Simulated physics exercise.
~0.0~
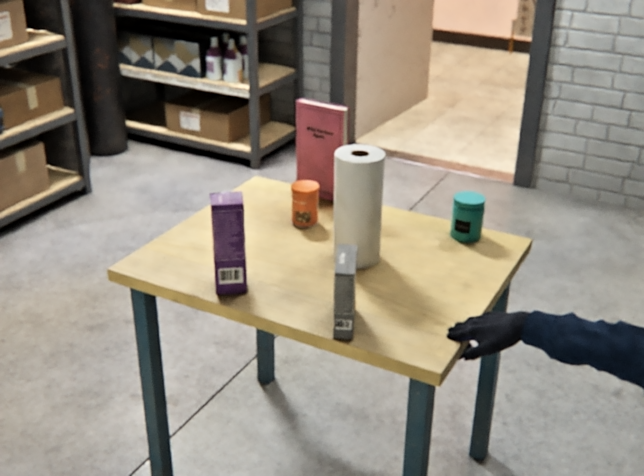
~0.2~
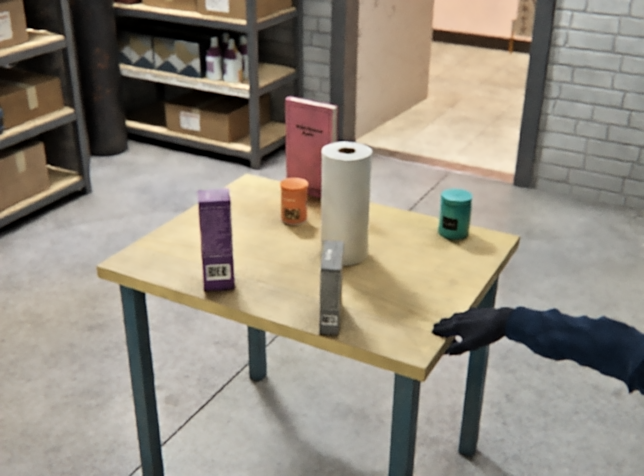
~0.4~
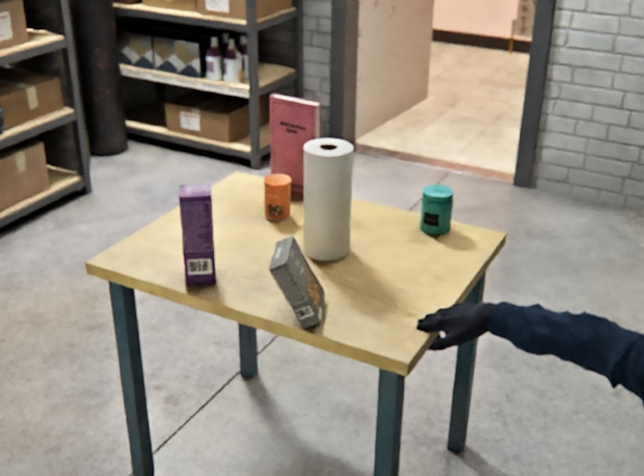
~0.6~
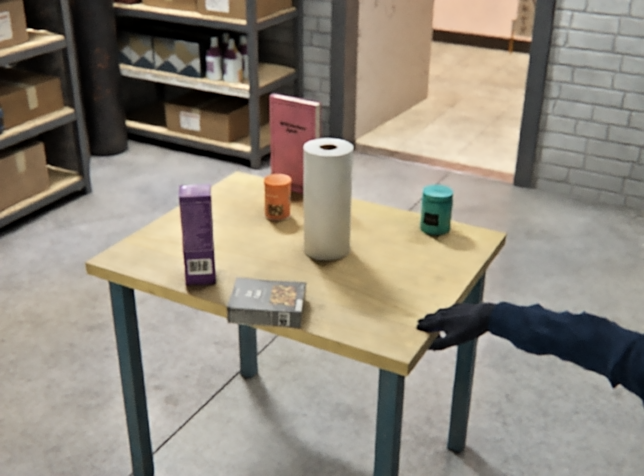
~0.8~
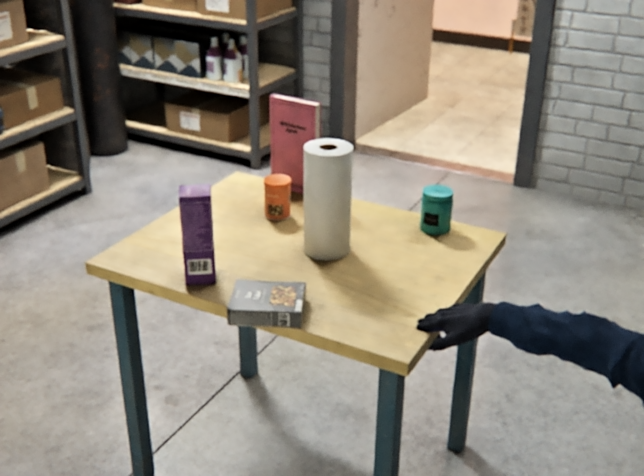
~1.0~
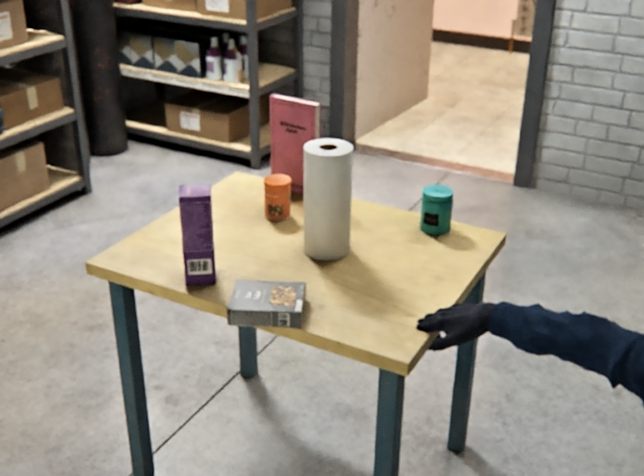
In a storage room with stocked shelves on the left and an open doorway behind, a light-topped table is seen from slightly above. A purple carton stands at the left and a slim grey packet near the front edge, with an orange tin, a tall white roll and a pink book behind them and a turquoise jar to the right. A dark-gloved hand at the right edge moves left with the table as it slides, carrying everything along. As the table stops, the grey packet leans left and topples onto its side. It stays lying there, while everything else remains upright and the hand rests at the edge.
